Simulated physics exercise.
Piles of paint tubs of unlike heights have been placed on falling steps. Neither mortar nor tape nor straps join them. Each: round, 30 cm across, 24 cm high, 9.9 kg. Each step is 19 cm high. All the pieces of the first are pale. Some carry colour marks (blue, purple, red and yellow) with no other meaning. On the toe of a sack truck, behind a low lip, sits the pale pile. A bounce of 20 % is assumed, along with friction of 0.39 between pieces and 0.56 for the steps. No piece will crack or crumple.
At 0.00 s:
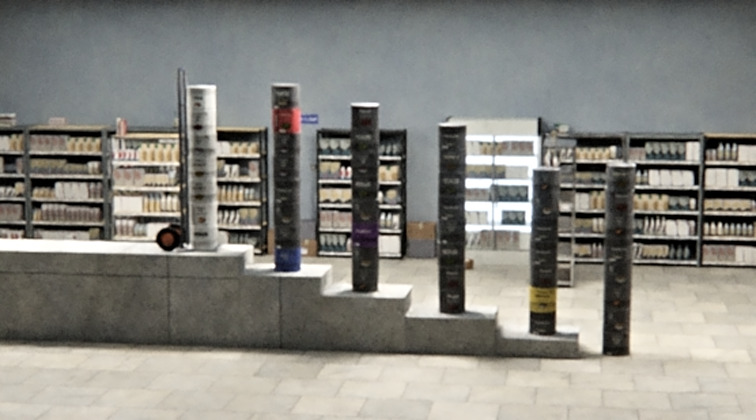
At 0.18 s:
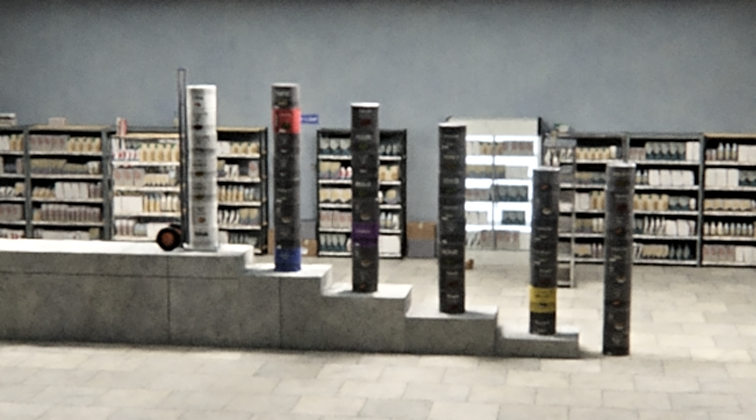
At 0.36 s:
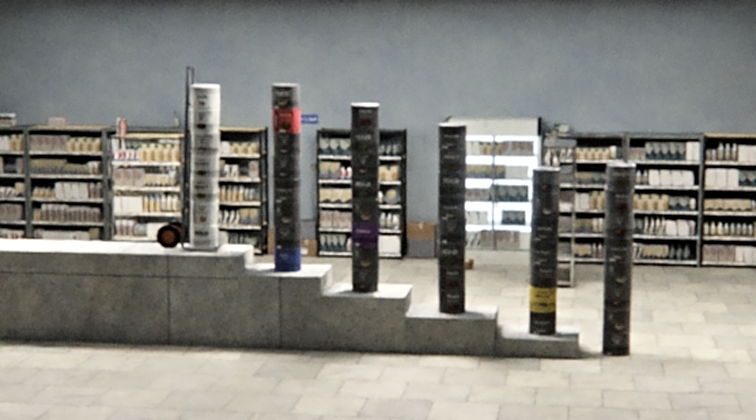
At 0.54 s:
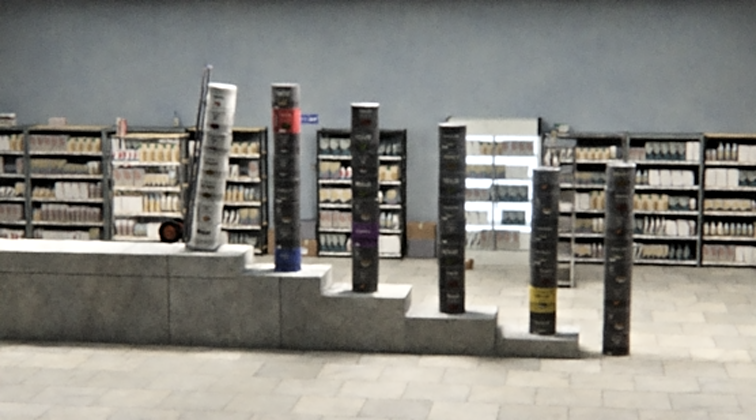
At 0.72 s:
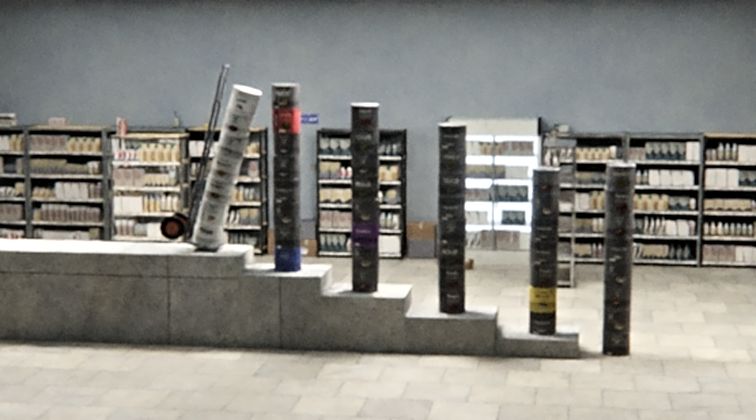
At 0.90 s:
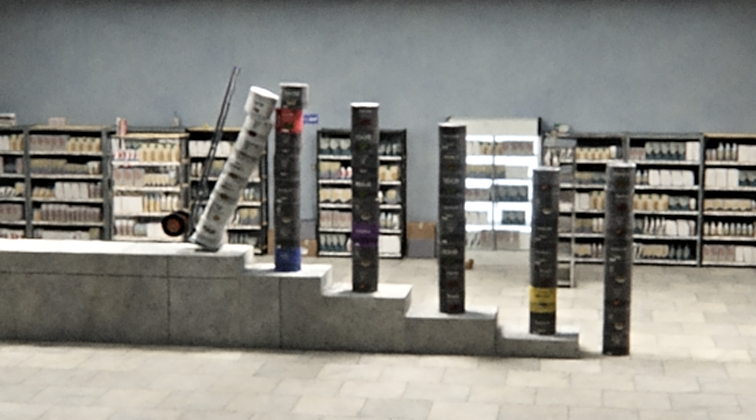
The footage shows a hand truck and a pale stack of tubs standing upright beside darker stacks on descending steps, then both tilting right until the pale stack leans against the next one, which shifts slightly.
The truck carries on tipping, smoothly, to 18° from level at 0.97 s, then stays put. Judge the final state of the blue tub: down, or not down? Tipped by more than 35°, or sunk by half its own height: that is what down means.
Not down.
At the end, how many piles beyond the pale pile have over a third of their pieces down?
The number of such piles is 5.
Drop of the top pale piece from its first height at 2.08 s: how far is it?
Roughly 80 cm.
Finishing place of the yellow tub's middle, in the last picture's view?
Roughly at (595, 331).
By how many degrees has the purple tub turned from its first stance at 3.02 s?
Measured against how it began, the tilt is near 90 degrees.
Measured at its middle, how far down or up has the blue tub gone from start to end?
It finishes some 0 cm lower than at the start.
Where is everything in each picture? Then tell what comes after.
In the first picture (each place is the centre of the face we see best), truck frame (180, 106) 0° forward; blue tub (285, 261); purple tub (363, 235); red tub (283, 121); the others all in place.
In the second picture, truck frame (180, 106) 0° forward; blue tub (285, 261).
In the third picture, truck frame (187, 104) 3° forward; blue tub (285, 261).
In the fourth picture, truck frame (201, 102) 8° forward, top of the pale pile leaning 7°; blue tub (285, 261); the others all in place.
In the fifth picture, truck frame (215, 102) 14° forward, top of the pale pile leaning 17°; blue tub (285, 261); the others all in place.
In the sixth picture, truck frame (225, 103) 18° forward, top of the pale pile leaning 21°; blue tub (285, 261); red tub (286, 121) moved 27 mm; yellow tub (543, 300); 2 have shifted.
By 2.08 s, 7 of the pale pile down; 12 of the 39 other tubs down; blue tub unmoved; red tub tilted 63°, 65 cm lower.
By 3.02 s, 7 of the pale pile down; 19 of the 39 other tubs down; blue tub unmoved; red tub on its side.
By 4.22 s, 7 of the pale pile down; 32 of the 39 other tubs down; blue tub unmoved; red tub on its side.
When it is over (5.2 s), 7 of the pale pile down; 32 of the 39 other tubs down; blue tub unmoved; purple tub on its side; red tub on its side. In pixels of the last frame, middles, blue tub near (287, 259), purple tub near (402, 276).
